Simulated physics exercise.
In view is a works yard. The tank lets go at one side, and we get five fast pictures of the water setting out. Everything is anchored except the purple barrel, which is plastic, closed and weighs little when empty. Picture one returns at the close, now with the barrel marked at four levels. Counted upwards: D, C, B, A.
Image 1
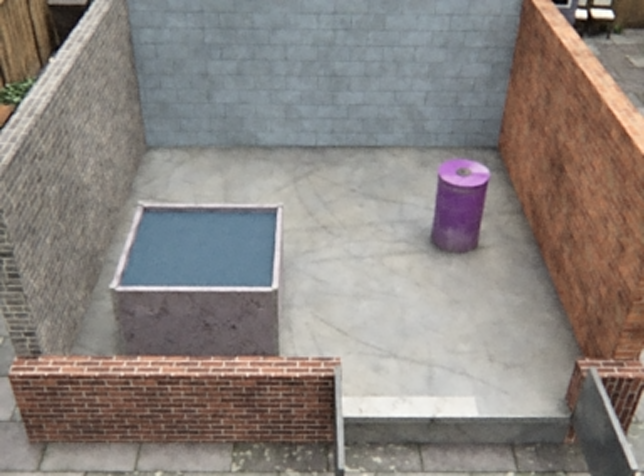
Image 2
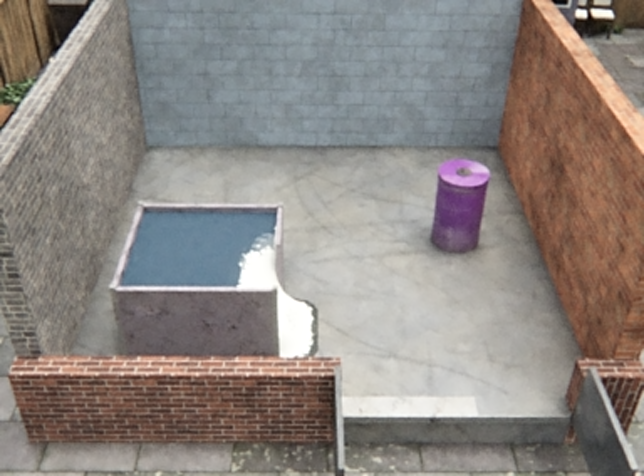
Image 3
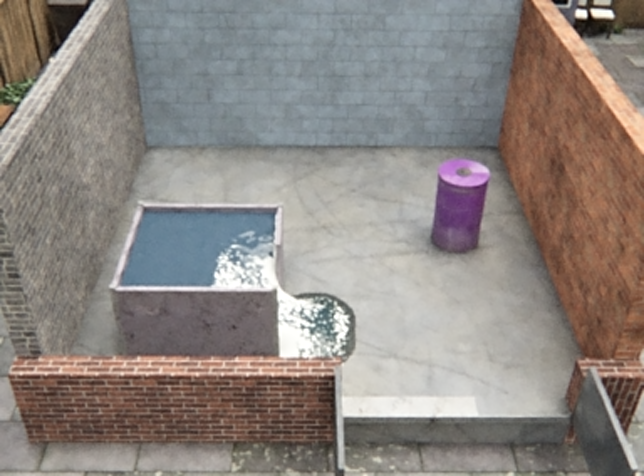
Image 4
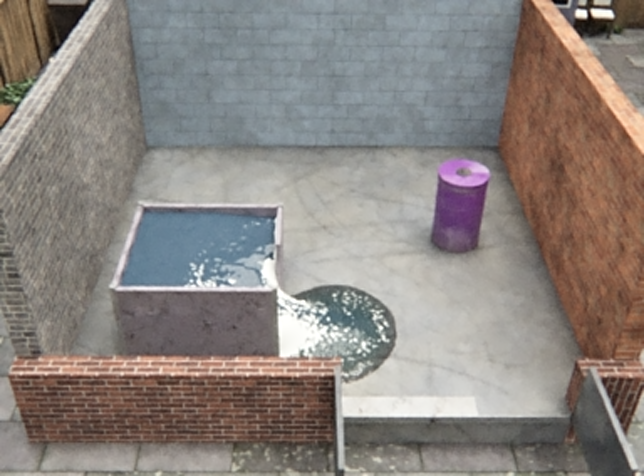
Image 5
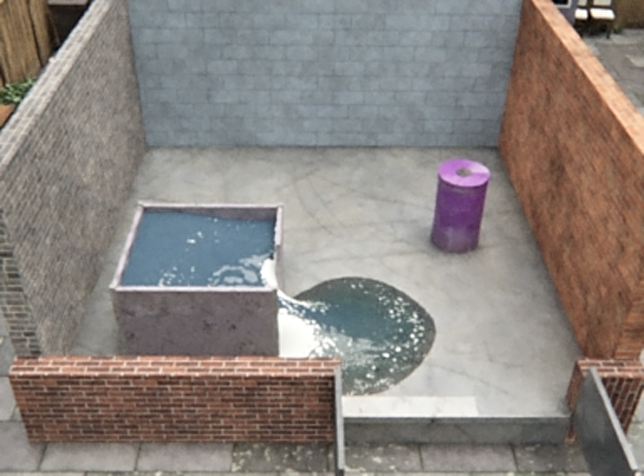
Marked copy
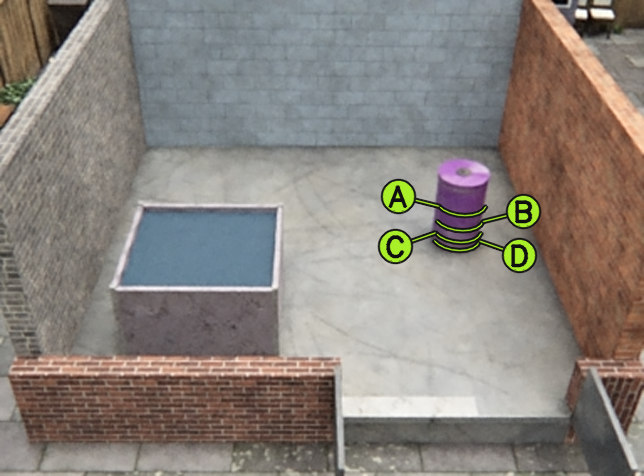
Water pours from the right side of a raised square tank in a walled works yard, seen from above at a fixed angle. The tank stands at left behind a low red-brick wall, with a purple barrel at right, grey walls left and behind, a red-brick wall right, and an open gate at front right. White, foamy water spreads rightward into a widening dark puddle, while the barrel stays still.
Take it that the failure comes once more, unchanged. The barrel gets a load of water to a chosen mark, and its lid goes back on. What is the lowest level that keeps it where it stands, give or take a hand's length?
Choose C.
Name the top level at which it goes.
The answer is D.
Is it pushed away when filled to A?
No.
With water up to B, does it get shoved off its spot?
No.
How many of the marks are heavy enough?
Three of them.
On the marked copy, A at (465, 215); B at (462, 230); C at (460, 242); D at (459, 250); from the bottom up D, C, B, A.
With A, it does not move.
With B, it does not move.
With C, it does not move.
With D, it is pushed about twice its own width away.
